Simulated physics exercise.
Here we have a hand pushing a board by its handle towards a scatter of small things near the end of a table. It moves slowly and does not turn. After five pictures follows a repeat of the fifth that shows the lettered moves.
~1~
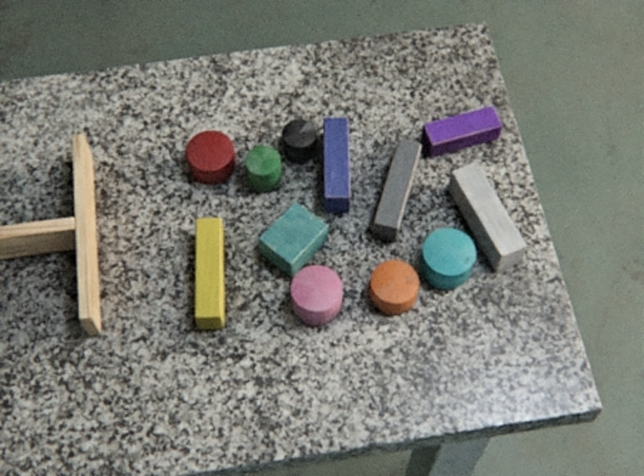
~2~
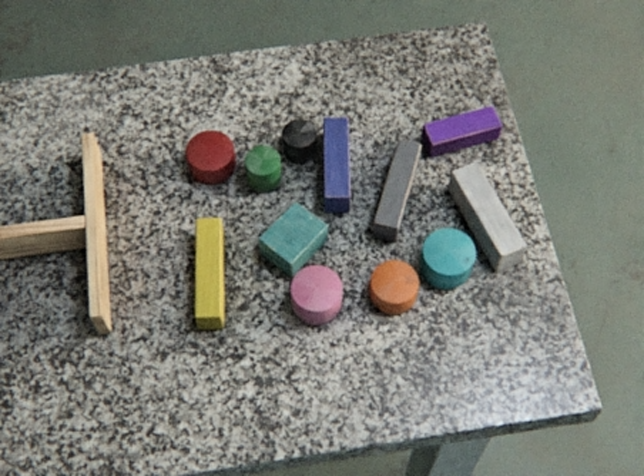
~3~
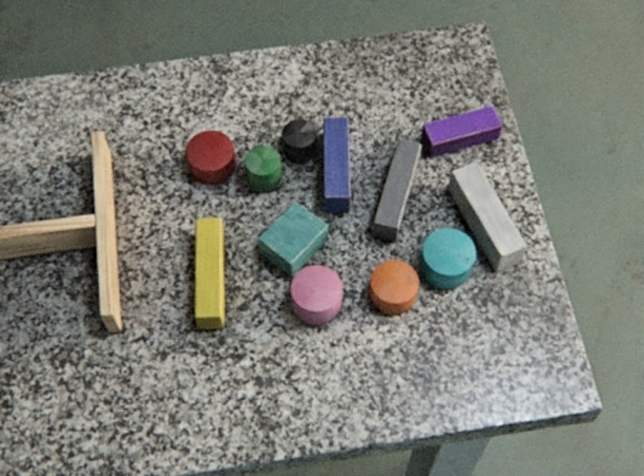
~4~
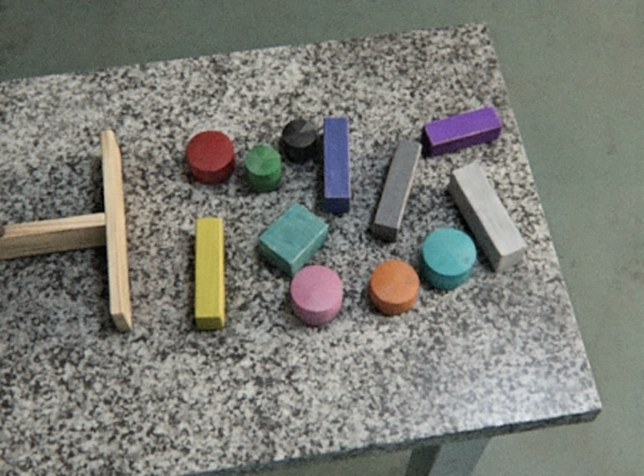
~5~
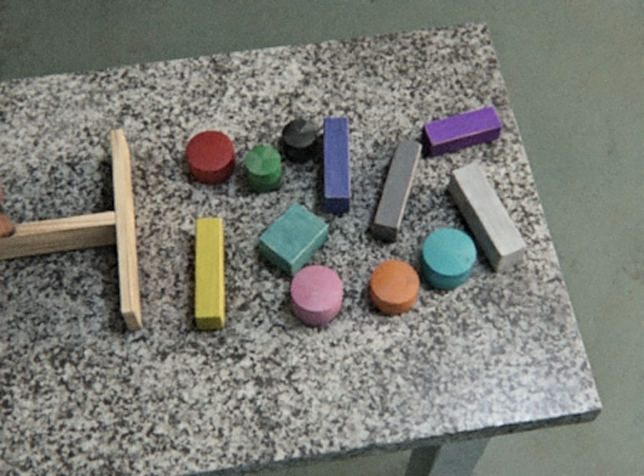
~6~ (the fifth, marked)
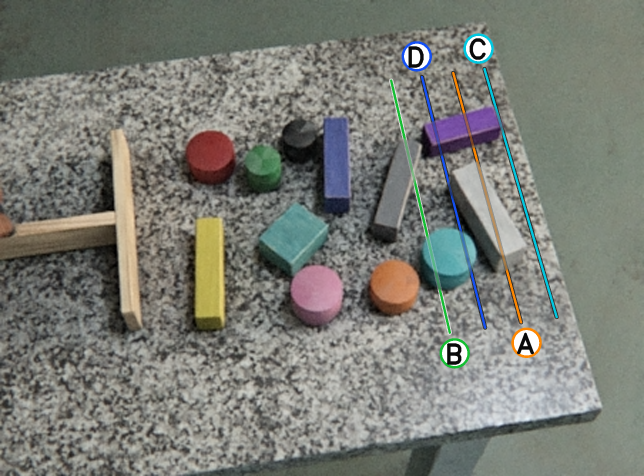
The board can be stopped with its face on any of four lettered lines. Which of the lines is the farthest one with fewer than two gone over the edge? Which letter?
No second one falls up to B.
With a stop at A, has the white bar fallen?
Yes.
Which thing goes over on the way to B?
The white bar.
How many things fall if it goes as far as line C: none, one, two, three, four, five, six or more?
Six or more.
On the marked copy, A at (485, 189); B at (418, 198); C at (518, 184); D at (451, 193).
Taking B. A third of the way, board (230, 201); red tin (254, 151); green tin (282, 174).
Two thirds of the way, board (335, 187); turquoise tin (466, 253); orange tin (460, 300).
When it is over, board (416, 176); white bar over the edge; purple stick (506, 114); one fallen.
As for the rest, A drops four; C drops seven; D drops three.
